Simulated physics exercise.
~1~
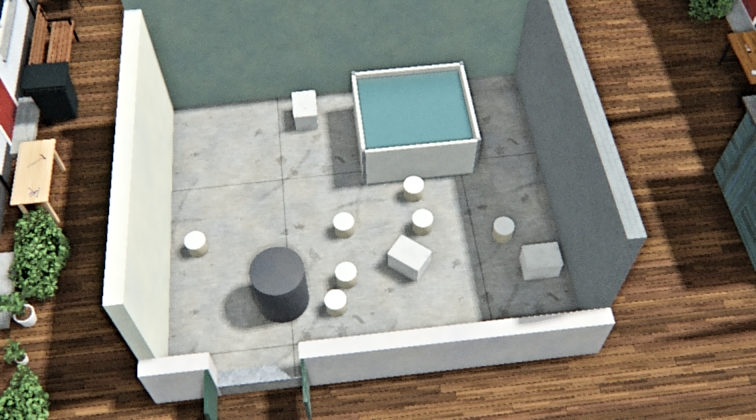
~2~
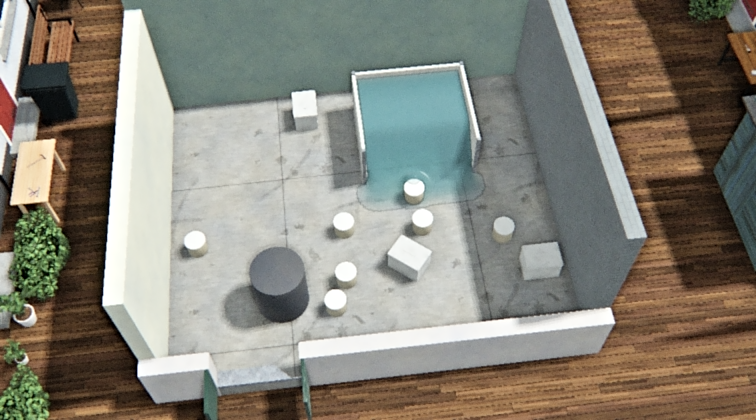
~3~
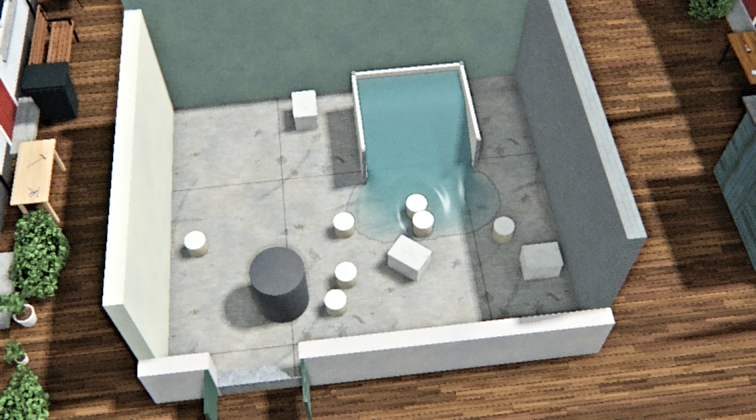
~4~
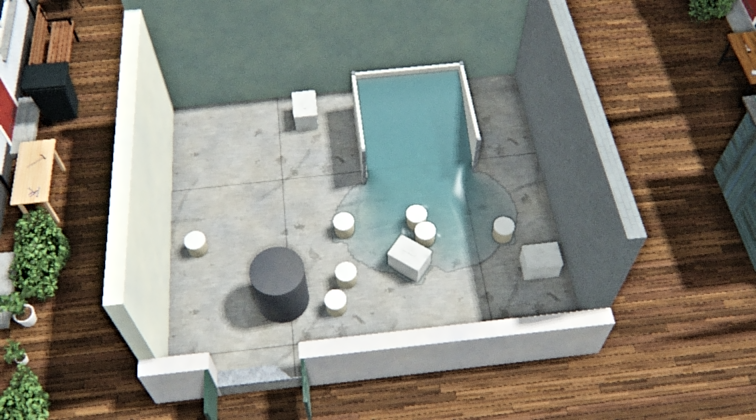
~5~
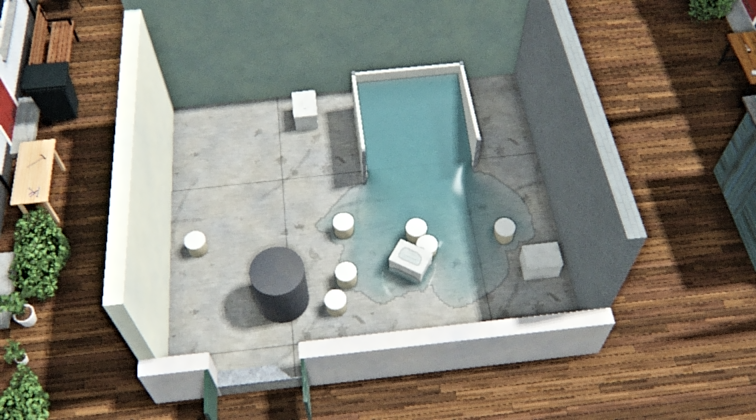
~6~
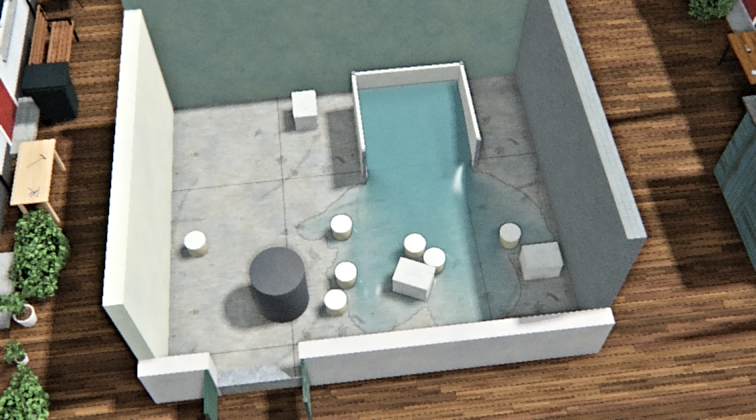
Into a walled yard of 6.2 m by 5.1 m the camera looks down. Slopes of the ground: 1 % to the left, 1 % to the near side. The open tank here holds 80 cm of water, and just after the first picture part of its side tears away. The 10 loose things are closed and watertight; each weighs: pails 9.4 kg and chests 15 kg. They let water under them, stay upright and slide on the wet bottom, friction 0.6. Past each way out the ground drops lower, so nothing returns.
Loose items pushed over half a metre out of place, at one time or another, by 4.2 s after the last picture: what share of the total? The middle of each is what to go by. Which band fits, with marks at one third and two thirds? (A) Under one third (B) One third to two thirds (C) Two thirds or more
(C) Two thirds or more.
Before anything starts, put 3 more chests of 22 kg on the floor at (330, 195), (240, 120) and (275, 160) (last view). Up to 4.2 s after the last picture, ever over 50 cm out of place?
Well, in turn they are below that, below that and below that.
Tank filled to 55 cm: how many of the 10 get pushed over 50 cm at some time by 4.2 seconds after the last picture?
Then it comes to 7.
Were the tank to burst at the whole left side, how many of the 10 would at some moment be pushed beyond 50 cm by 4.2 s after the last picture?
Then 3 of them would.
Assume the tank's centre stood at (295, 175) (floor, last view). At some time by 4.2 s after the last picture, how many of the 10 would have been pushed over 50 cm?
Then 7.
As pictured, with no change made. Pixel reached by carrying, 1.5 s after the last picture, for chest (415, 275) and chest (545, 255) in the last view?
Roughly (386, 318), then roughly (560, 284).
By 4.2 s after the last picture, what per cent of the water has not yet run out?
Somewhere near 92 percent, give or take.
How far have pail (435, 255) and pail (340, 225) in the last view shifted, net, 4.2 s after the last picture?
In that order: 150 cm, 140 cm.
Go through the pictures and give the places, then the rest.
A pail at (414, 185) rests on the ground; a pail at (423, 218) rests on the ground; water covers 2.7 m2; 0 of 10 have shifted, in the first picture.
A pail at (414, 187), on the bottom, 5 cm from its start; a pail at (423, 218) rests on the ground; water covers 3.8 m2; 1 of 10 have shifted, in the second picture.
A pail at (417, 203) rests on the ground, 36 cm from its start; a pail at (423, 219) rests on the ground; water covers 5.2 m2; 1 of 10 have shifted, in the third picture.
A pail at (417, 214), on the bottom, 58 cm from its start; a pail at (426, 230) rests on the ground, 23 cm from its start; 6.8 m2 under water; 2 of 10 have shifted, in the fourth picture.
A pail at (416, 227) floats, 84 cm from its start; a pail at (427, 244), on the bottom, 48 cm from its start; 8.6 m2 under water; 3 of 10 have shifted, in the fifth picture.
A pail at (415, 243), afloat, 114 cm from its start; a pail at (434, 257) floats, 75 cm from its start; 10.7 m2 under water; 5 of 10 have shifted, in the sixth picture.
Then, 0.4 s after the last picture 3 of 10 are over 50 cm from their spots; 1 afloat.
Then, 1.5 s after the last picture 8 of 10 are over 50 cm from their spots; 5 afloat.
Then, 2.8 s after the last picture 7 of 10 are over 50 cm from their spots; 5 afloat.
Then, 4.2 s after the last picture 8 of 10 are over 50 cm from their spots, and 8 have been at some point; 3 afloat.
